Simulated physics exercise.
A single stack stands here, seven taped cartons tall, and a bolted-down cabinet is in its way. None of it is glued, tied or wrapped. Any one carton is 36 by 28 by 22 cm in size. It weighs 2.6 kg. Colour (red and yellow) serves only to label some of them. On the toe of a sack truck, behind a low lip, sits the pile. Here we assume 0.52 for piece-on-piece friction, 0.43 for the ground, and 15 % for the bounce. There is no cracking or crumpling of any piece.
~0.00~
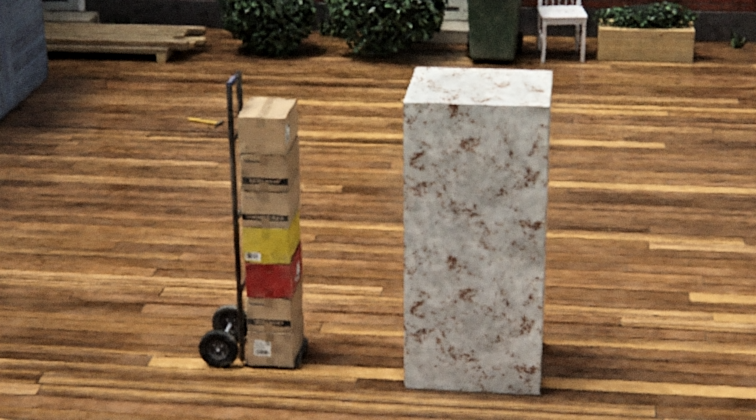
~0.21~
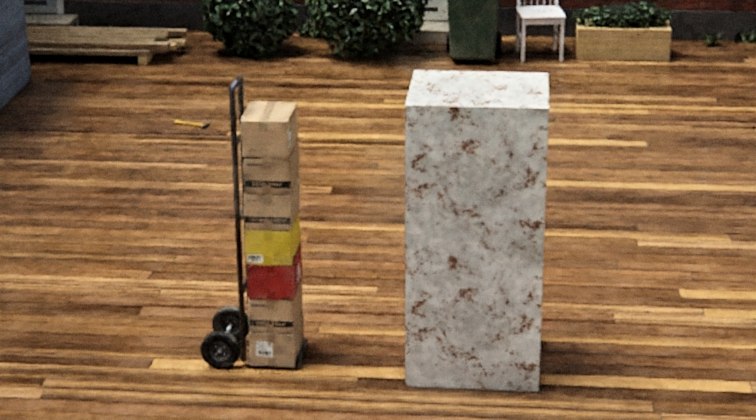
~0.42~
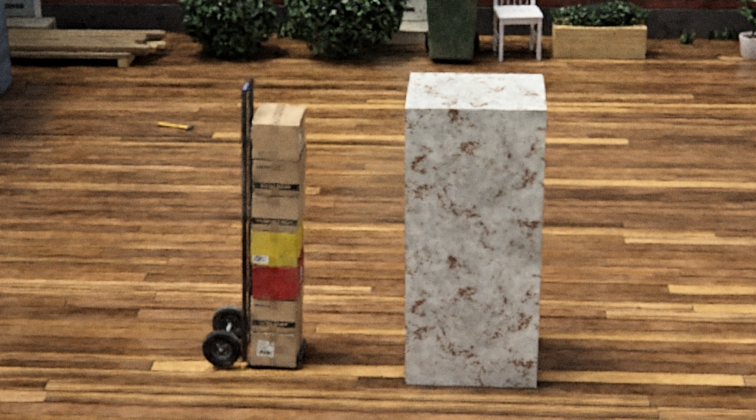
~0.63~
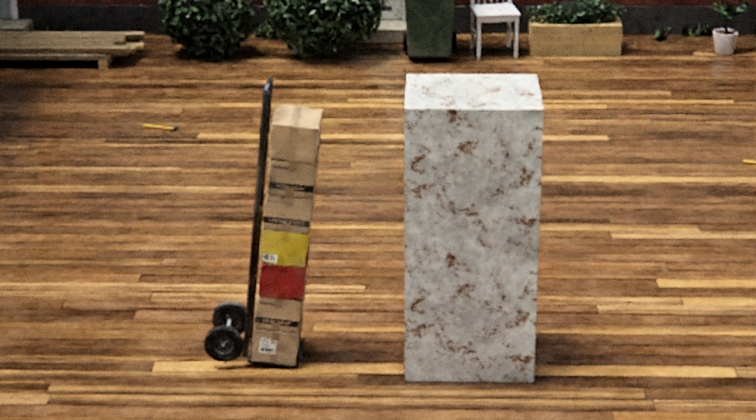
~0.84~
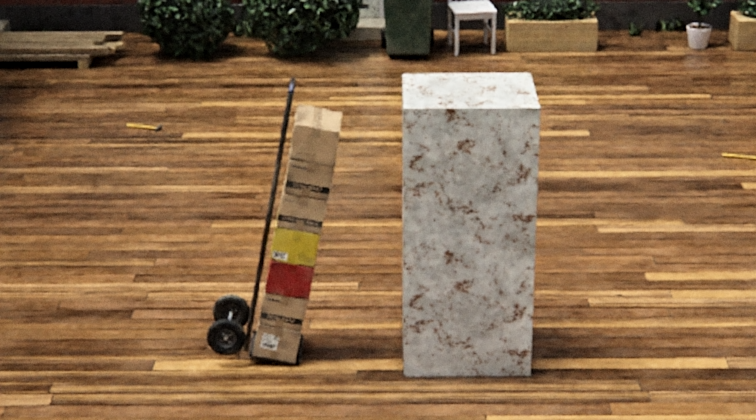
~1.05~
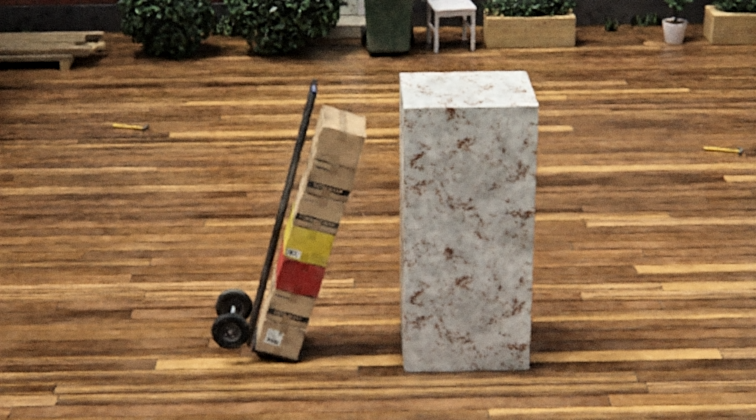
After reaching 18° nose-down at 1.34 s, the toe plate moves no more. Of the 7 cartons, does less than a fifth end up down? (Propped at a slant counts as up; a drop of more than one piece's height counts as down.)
The downed tally sits beneath one in five.
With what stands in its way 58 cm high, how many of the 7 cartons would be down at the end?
That makes 5 in total.
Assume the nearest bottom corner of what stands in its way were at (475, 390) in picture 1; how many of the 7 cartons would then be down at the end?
In that setup, 2.
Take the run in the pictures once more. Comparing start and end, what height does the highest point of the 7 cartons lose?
Roughly 5 centimetres lower at the end.
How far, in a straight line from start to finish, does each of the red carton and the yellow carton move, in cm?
Red 30, yellow 40.
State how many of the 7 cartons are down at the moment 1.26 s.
I count 0 at that moment.
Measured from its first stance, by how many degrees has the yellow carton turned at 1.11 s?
Something like 20°, give or take.
Around 1.11 s, none of the 7 cartons down, 7 disturbed; yellow carton tipped 19°; red carton tipped 19°.
Around 1.18 s, none of the 7 cartons down, 7 disturbed; yellow carton tipped 21°; red carton tipped 21°.
Around 1.26 s, none of the 7 cartons down, 7 disturbed; yellow carton tipped 25°; red carton tipped 25°.
Finally (2.4 s), none of the 7 cartons down, 7 disturbed; yellow carton tipped 25°; red carton tipped 25°. That is 0 per cent. Seen by the last camera, middles, yellow carton near (329, 238), red carton near (315, 268).
